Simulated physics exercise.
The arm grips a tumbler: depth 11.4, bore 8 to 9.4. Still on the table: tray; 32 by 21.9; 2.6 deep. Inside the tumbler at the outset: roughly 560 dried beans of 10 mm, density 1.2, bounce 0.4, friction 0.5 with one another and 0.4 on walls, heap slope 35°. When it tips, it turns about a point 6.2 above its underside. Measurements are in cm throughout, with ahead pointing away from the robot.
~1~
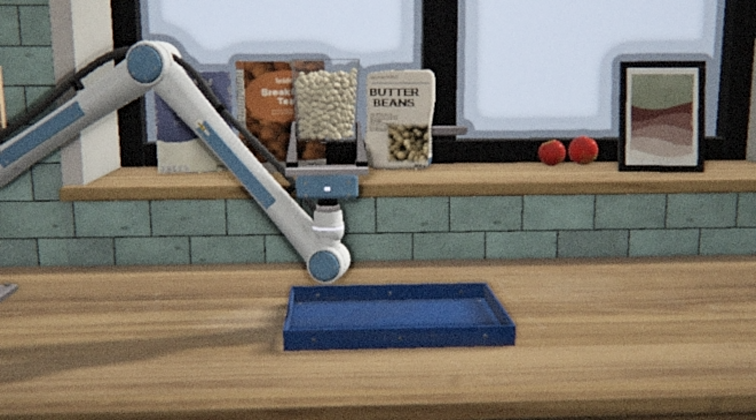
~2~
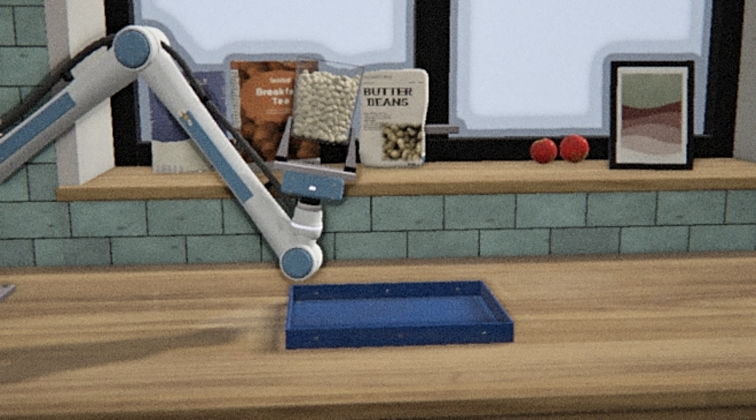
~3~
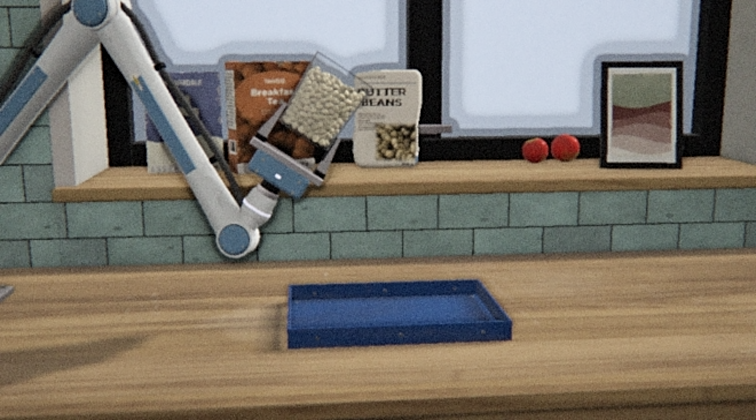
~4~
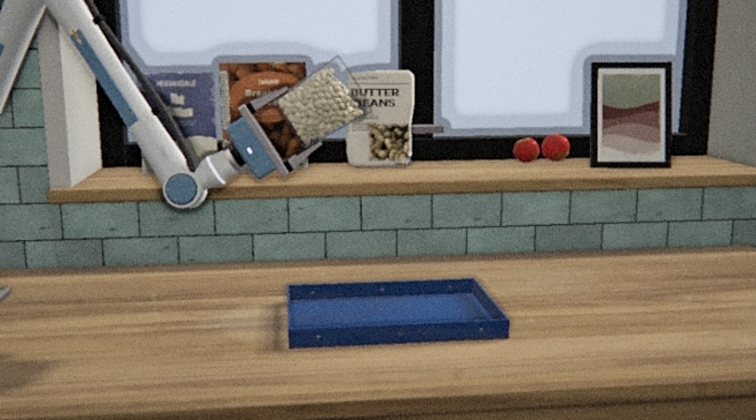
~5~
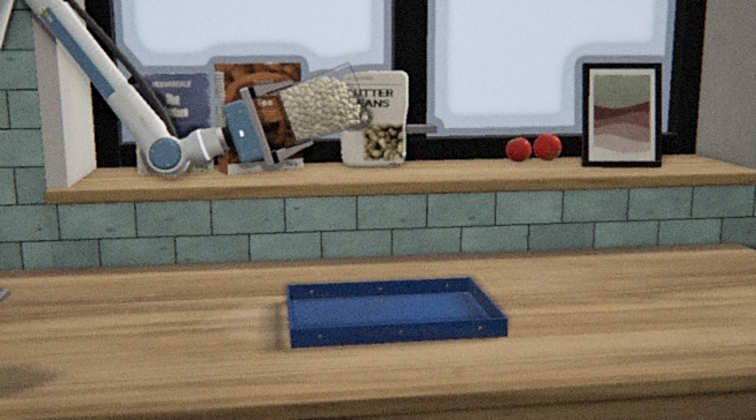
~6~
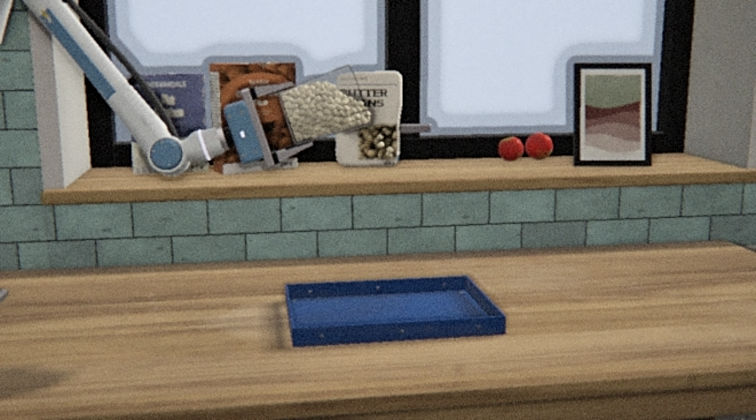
The clip opens with a robot arm holding a clear tumbler of pale beans upright above a blue tray on a wooden counter. The arm's lower joint swings left and upward as the gripper tips the tumbler steeply to the right, then the tilt steadies while the beans slide toward its mouth.
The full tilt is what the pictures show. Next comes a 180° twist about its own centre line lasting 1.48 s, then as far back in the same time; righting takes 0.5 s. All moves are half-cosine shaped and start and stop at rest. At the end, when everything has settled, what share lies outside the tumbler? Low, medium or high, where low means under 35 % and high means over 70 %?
Low.
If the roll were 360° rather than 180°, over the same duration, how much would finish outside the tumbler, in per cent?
Estimate: Approx. 25 per cent.
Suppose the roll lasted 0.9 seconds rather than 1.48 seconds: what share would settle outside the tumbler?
Then roughly 20 per cent.
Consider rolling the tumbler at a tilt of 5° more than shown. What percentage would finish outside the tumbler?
It would be around 25 percent.
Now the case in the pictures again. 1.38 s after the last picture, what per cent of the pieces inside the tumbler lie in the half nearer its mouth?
40 %.
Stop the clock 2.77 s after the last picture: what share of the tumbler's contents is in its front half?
About 60 per cent.
Then, 1.38 s later, tipped 73°, highest piece 38 above the table; 497 in the tumbler, 54 in the tray, 4 in flight or on a rim.
Then, 2.77 s later, tipped 73°, highest piece 38 above the table; 457 in the tumbler, 92 in the tray, 6 in flight or on a rim.
Then, 3.66 s later, upright, highest piece 39 above the table; 449 in the tumbler, 106 in the tray.
Then, 4.36 s later, upright, highest piece 39 above the table; 449 in the tumbler, 106 in the tray.
At rest, 449 in the tumbler, 106 in the tray. That is 19 % outside the tumbler.
